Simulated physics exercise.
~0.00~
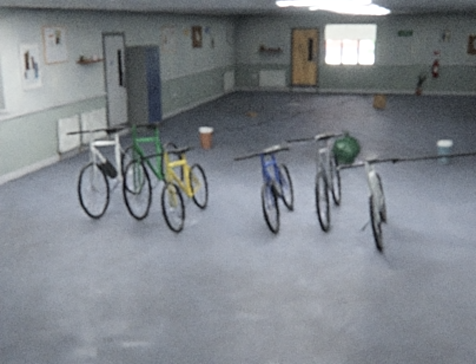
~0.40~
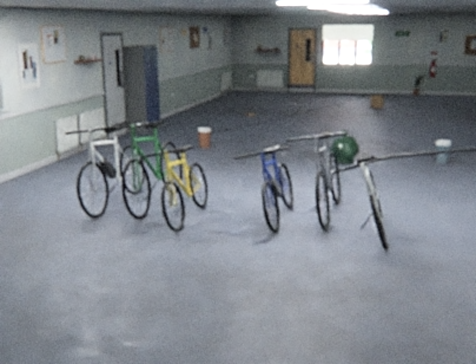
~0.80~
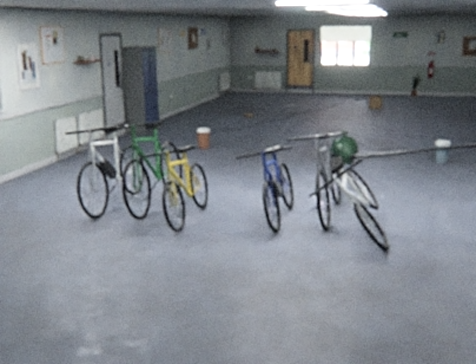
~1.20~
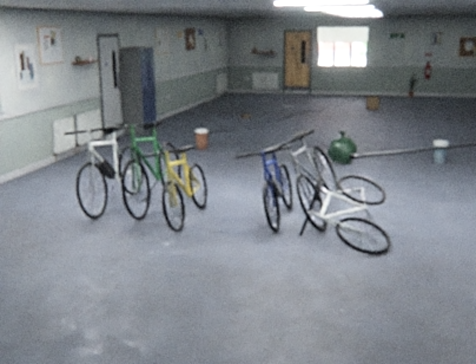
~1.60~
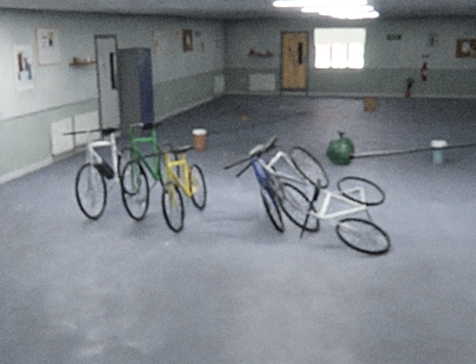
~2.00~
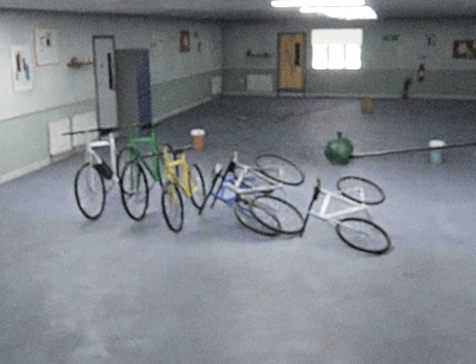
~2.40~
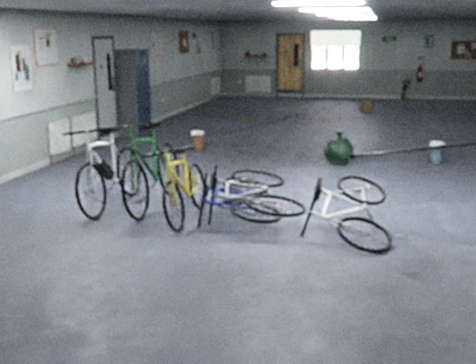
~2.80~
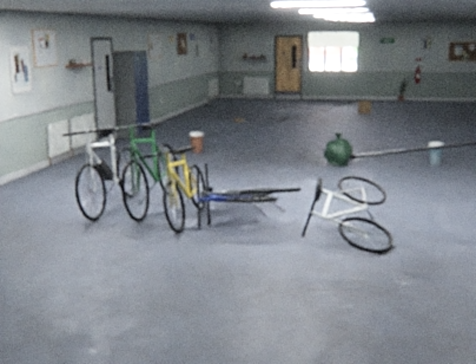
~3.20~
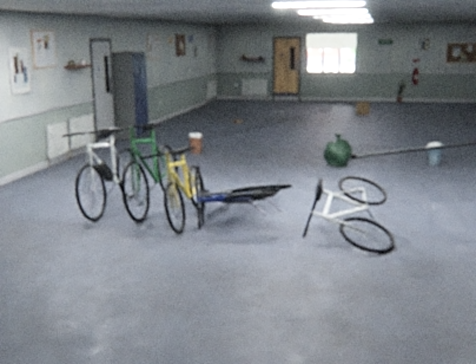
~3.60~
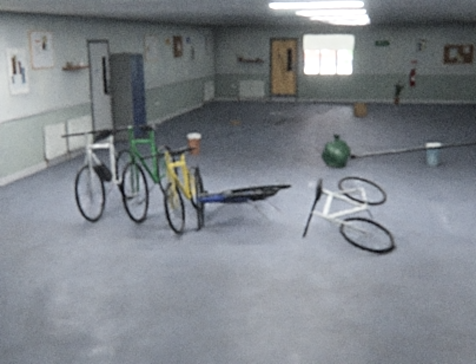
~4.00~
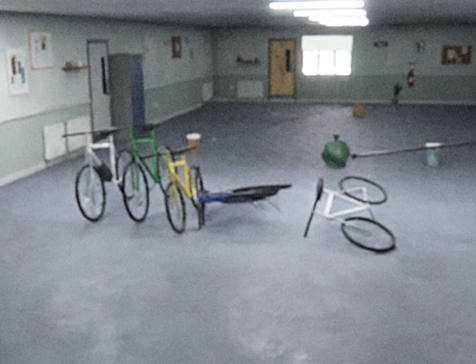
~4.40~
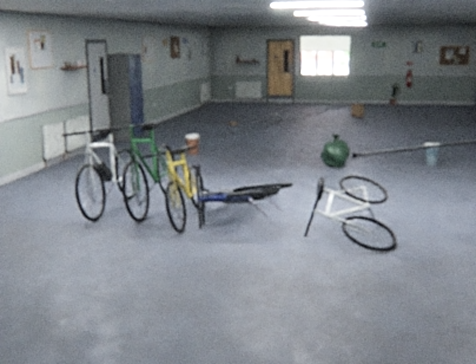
Three bicycles on the right toppled leftward one after another after a long pole nudged the end one, the blue bike landing flat beside the yellow one, while the yellow, green and white bikes on the left stayed standing.
